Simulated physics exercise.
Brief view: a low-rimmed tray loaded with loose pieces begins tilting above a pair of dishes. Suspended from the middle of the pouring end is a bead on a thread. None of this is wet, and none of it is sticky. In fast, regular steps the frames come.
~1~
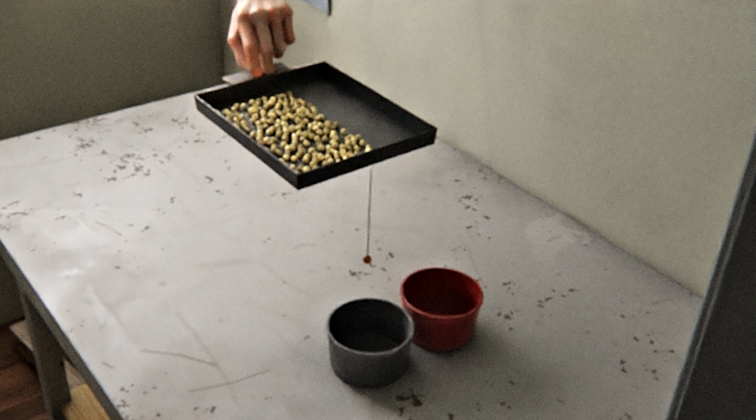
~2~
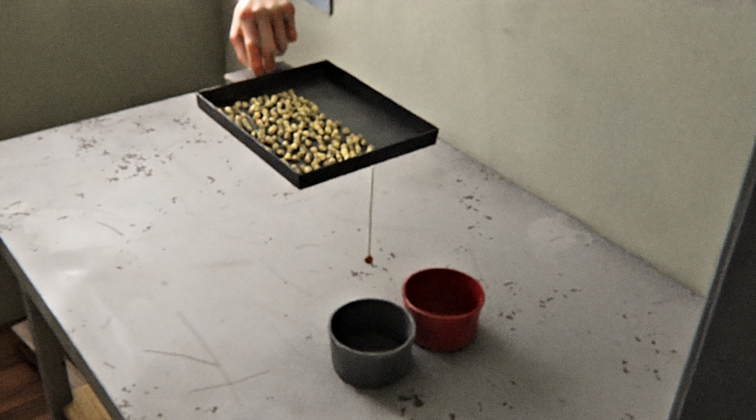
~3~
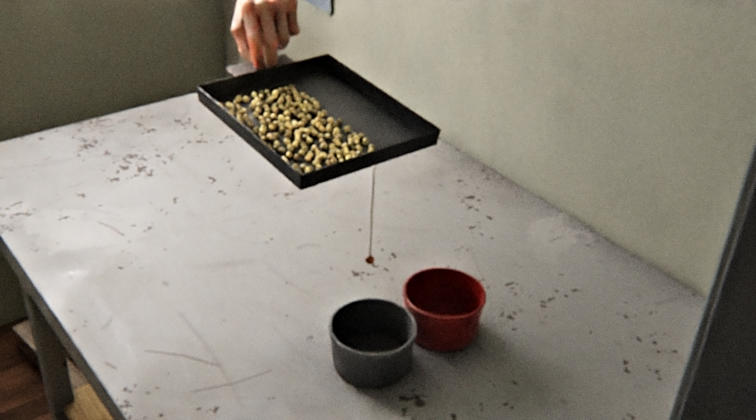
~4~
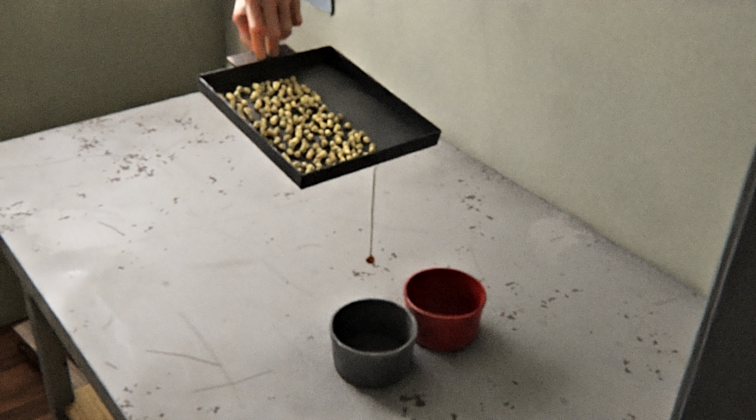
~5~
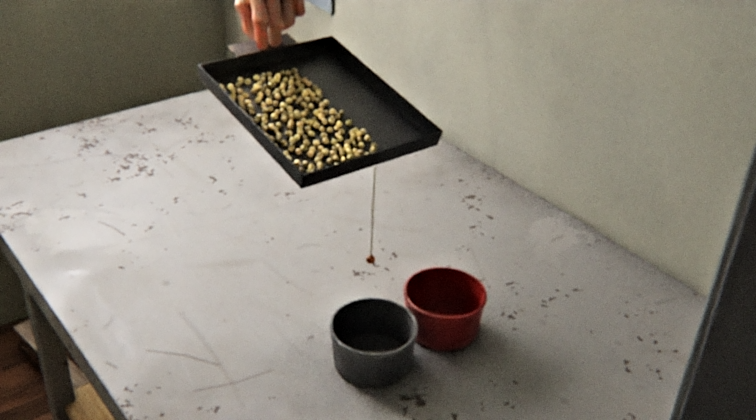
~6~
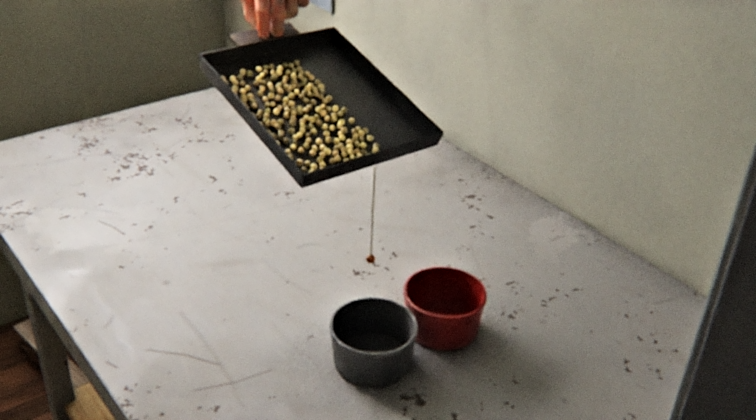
A black tray of loose beans was held by a hand above a gray dish and a red one, then its back end was slowly raised while a bead hung nearly still from the front.
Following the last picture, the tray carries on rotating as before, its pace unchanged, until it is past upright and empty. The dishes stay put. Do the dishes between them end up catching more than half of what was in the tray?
Most of the load lands in the dishes.
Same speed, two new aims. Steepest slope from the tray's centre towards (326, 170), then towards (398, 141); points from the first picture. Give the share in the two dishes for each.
Somewhere close to 10 % the first time, 0 % the second.
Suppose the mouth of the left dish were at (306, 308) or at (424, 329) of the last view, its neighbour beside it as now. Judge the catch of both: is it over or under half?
Earlier try a minority share, later try a minority share.
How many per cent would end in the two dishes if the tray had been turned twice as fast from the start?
I'd say 60 percent or thereabouts.
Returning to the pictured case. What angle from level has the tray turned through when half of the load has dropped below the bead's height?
Roughly 110 degrees.
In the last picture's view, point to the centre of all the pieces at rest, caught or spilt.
Near pixel (433, 327).
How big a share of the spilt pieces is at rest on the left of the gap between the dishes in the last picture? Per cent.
Left fraction: Around 40 per cent.
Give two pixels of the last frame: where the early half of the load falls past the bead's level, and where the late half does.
Earlier portion about (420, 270); later portion about (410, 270).
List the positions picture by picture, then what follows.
Corners of the pouring end at (298, 173) and (435, 128), level; middle of the load at (293, 130), soya beans; left dish at (395, 364); right dish at (467, 328); bead on its thread at (367, 259), in the first picture.
Corners of the pouring end at (300, 174) and (437, 128), level; middle of the load at (294, 129), in the second picture.
Corners of the pouring end at (301, 174) and (438, 129), tipped barely, level across its low end; middle of the load at (295, 126), in the third picture.
Corners of the pouring end at (303, 174) and (440, 130), tipped a little, level across its low end; middle of the load at (296, 121), in the fourth picture.
Corners of the pouring end at (304, 174) and (440, 131), tipped a little, level across its low end; middle of the load at (298, 116), in the fifth picture.
Corners of the pouring end at (305, 173) and (441, 131), tipped a little, level across its low end; middle of the load at (300, 112); left dish at (399, 363); right dish at (470, 327), in the sixth picture.
Soon, tray tipped steeply; all on the tray.
A while on, tray tipped right over; all on the tray.
Towards the end, tray tipped past a quarter turn; about a quarter in the left dish; about a third in the right dish; about a third outside both.
Finally, tray tipped past a quarter turn; about a quarter in the left dish; about a third in the right dish; about a third outside both.
